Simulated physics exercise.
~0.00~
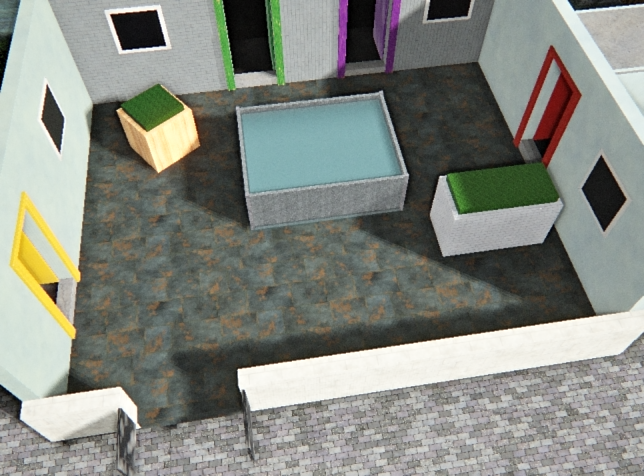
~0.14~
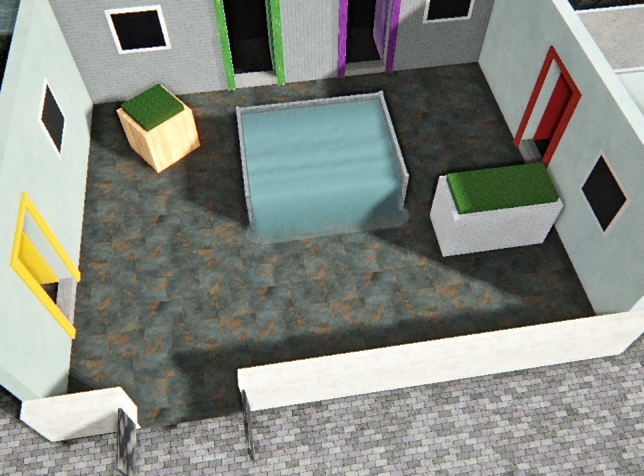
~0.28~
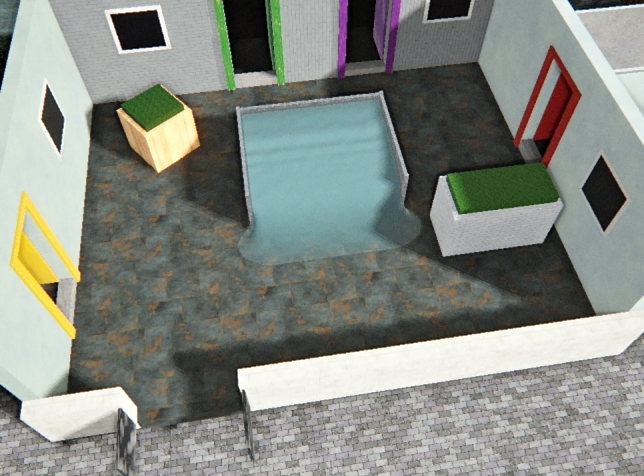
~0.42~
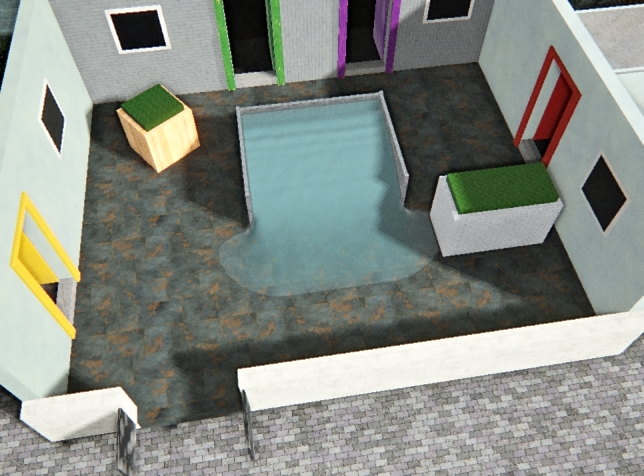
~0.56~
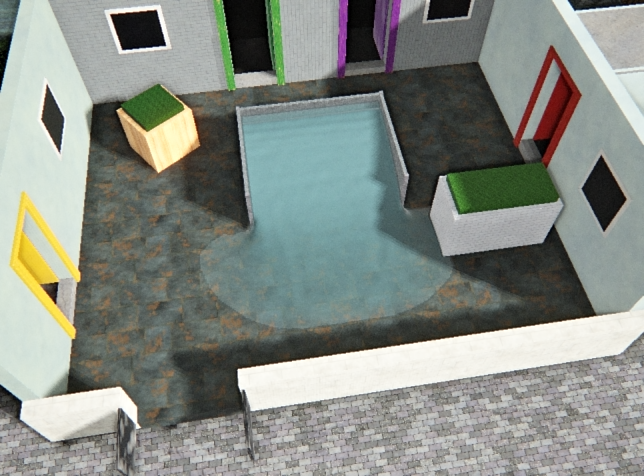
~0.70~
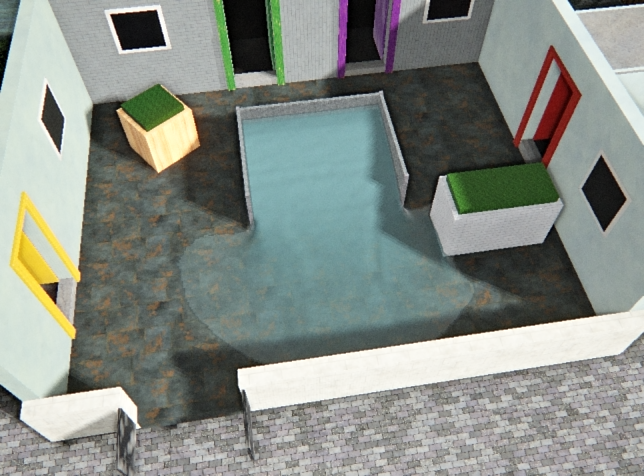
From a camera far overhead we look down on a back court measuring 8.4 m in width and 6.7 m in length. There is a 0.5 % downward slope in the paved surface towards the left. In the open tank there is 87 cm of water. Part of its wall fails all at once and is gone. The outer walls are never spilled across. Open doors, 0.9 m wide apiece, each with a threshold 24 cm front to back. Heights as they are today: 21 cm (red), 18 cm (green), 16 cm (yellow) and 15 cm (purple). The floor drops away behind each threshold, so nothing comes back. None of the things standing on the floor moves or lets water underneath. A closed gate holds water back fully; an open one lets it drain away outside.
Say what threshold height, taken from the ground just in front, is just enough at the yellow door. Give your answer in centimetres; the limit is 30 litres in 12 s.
I would put it at 14 cm.
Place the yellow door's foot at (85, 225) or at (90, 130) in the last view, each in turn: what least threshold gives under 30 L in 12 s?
First place around 6.5 cm, second around 12.0 cm.
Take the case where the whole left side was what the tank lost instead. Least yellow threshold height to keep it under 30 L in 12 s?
Estimate: Near 24 cm.
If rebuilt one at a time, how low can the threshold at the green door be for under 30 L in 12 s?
The green door needs around 8.5 cm.
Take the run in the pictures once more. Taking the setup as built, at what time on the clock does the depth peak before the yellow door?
It peaks at about 3.8 s.
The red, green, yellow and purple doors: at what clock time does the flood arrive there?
Red = 3.0 s, green = 6.5 s, yellow = 2.6 s, purple = 5.0 s.
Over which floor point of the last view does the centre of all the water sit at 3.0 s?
(345, 286) or so.
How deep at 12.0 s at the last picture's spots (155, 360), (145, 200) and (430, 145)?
In that order: 8, 8 and 4 cm.
After 1.4 s water covers 35 % of the floor, deepest (55 cm) near (354, 373); it has not reached the yellow door.
After 3.0 s water covers 40 % of the floor, deepest (44 cm) near (589, 337); 8 cm at the yellow door, 0 litres in over its 16 cm threshold.
After 12.0 s water covers 100 % of the floor, deepest (14 cm) near (92, 123); 9 cm at the yellow door, 16 litres in over its 16 cm threshold.
At the yellow door as built, the water arrived by 2.6 s and peaked near 21 cm at 3.8 s.
With a threshold of 12 cm, 54 litres would have come in within the 12 s; with 16 cm, 16 litres. So under 30 litres takes about 14 cm.
